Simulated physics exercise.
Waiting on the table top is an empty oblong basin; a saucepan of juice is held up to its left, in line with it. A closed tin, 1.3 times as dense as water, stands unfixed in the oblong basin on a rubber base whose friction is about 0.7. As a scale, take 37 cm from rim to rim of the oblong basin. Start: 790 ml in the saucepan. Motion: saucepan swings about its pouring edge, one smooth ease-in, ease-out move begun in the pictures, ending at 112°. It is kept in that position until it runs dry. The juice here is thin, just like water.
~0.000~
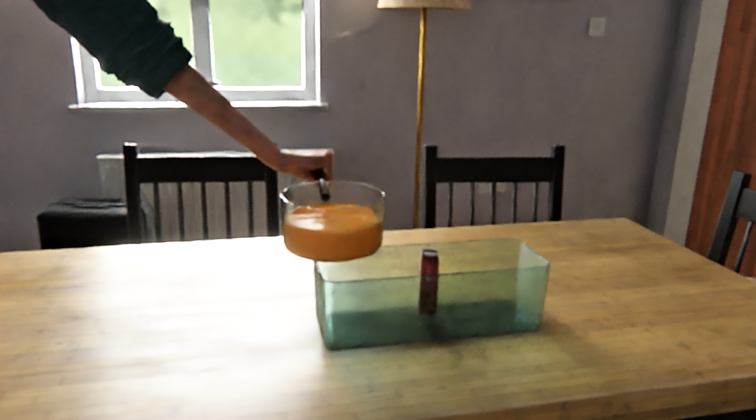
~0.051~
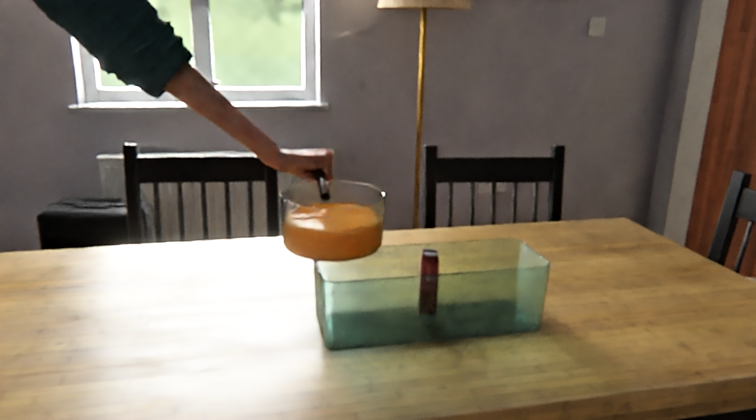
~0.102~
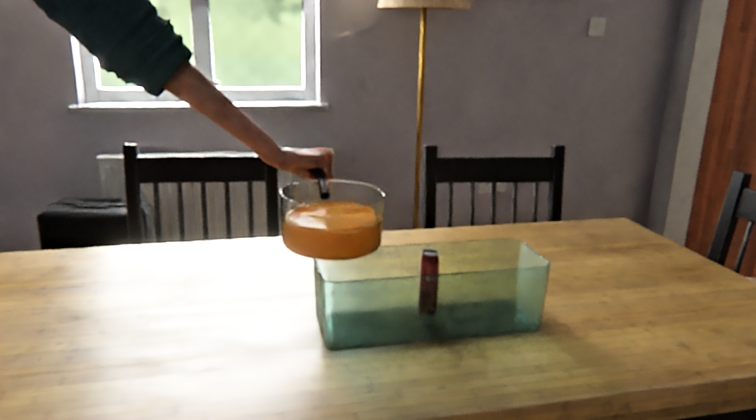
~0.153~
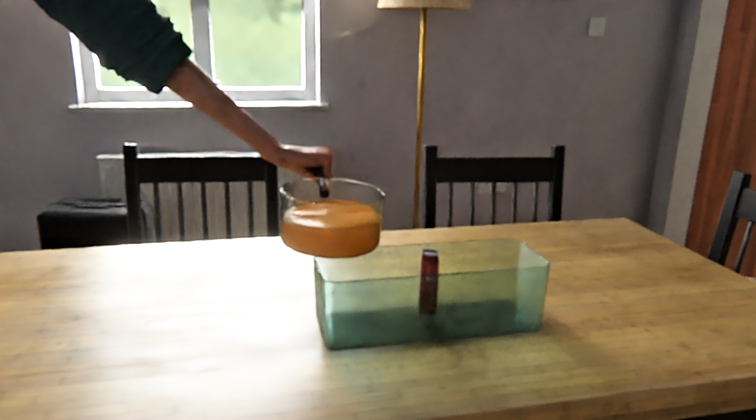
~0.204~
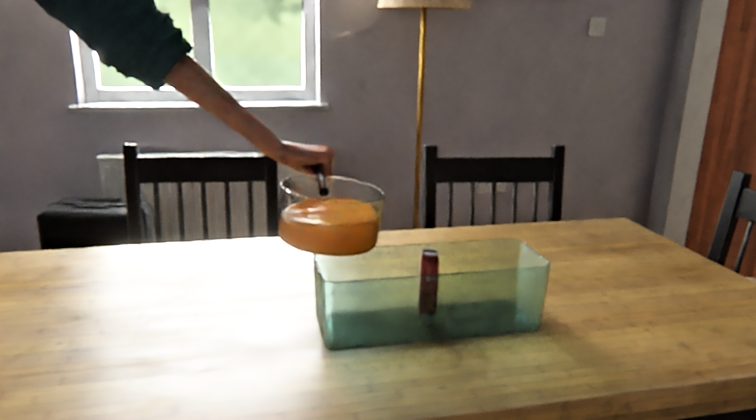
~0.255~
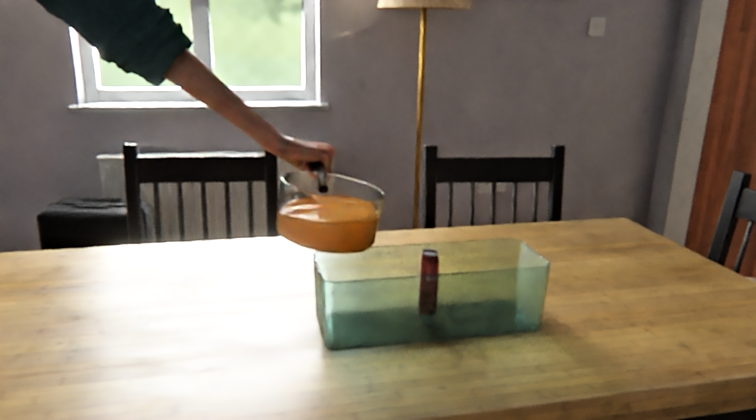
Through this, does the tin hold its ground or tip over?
It will stay erect.
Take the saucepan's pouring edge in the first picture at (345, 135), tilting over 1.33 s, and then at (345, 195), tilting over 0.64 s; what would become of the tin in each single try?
Try 1: Tipped over; try 2: Tipped over.
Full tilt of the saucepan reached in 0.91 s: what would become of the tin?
Result: Tin upright.
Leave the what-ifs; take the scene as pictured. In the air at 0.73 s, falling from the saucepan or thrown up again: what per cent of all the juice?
At that moment, about 24 percent.
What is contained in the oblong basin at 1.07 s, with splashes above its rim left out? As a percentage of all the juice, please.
Roughly 64 %.
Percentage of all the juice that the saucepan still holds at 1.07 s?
I reckon near 14 per cent still sits there.
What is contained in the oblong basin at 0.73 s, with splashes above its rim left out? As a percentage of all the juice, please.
Close to 1 in a hundred.
By 0.73 s the tilt is 64° and 75 per cent is still to pour; the tin stands where it began.
By 1.07 s the tilt is 102° and 14 per cent is still to pour; the tin stands where it began.
By 1.44 s the tilt is 112° and 0 per cent is still to pour; the tin stands where it began.
By 1.83 s the tilt is 112° and 0 per cent is still to pour; the tin stands where it began.
At rest the tin stands where it began.
